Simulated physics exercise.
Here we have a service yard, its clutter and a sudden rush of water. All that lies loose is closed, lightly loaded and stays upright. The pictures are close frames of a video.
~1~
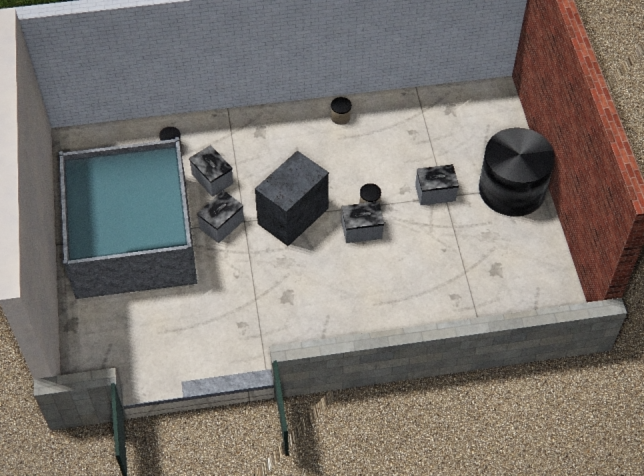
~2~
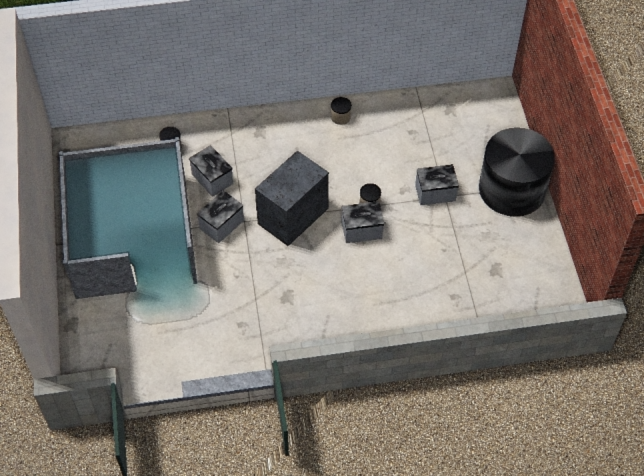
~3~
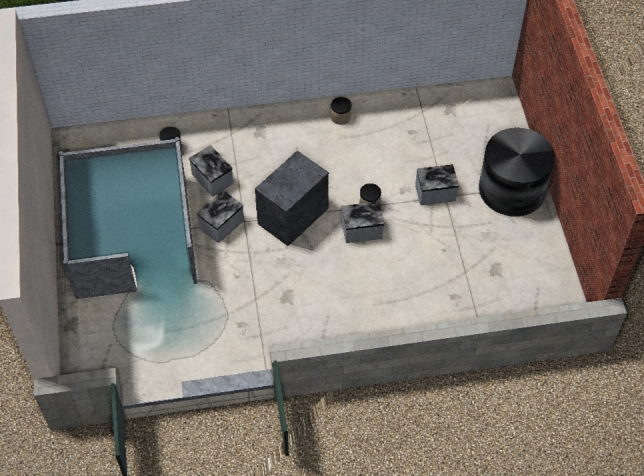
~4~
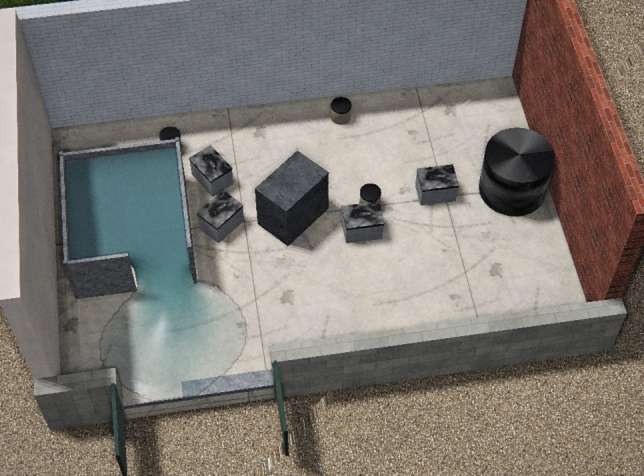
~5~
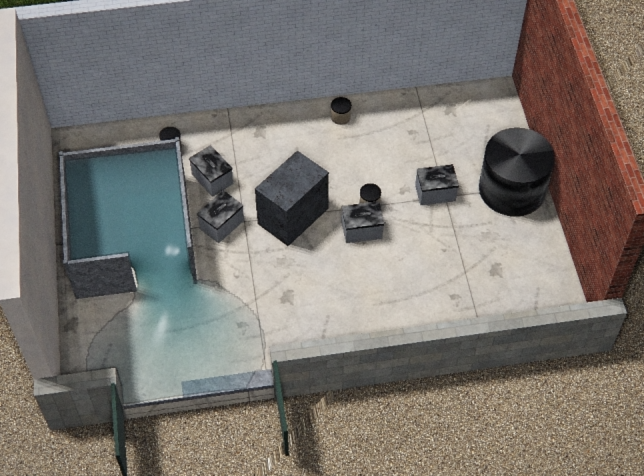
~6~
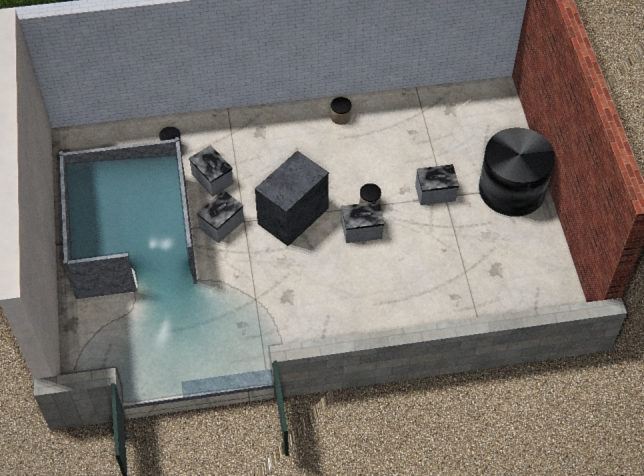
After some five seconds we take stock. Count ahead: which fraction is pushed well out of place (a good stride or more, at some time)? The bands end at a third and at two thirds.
That comes to not even a third.
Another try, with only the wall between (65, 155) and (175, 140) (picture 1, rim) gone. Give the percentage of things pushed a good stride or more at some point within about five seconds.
Some 60 per cent.
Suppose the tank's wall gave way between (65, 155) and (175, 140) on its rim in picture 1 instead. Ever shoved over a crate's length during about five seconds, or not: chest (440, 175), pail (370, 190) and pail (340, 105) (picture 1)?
In that order: Swept aside, shifted that much, swept aside.
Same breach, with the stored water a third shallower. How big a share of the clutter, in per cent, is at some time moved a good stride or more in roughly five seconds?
About 0 per cent.
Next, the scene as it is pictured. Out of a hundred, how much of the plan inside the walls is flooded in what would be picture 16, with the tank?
About 35 per cent.
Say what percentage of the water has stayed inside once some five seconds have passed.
Close to 48 %.
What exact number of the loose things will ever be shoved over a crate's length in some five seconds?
I count 0.
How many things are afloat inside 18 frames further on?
I count 0.
A moment on, 0 of 7 are well off their spots; 0 afloat.
Next, 0 of 7 are well off their spots; 0 afloat.
Later, 0 of 7 are well off their spots; 0 afloat.
In the end, 0 of 7 are well off their spots, and 0 have been at some point; 0 afloat.
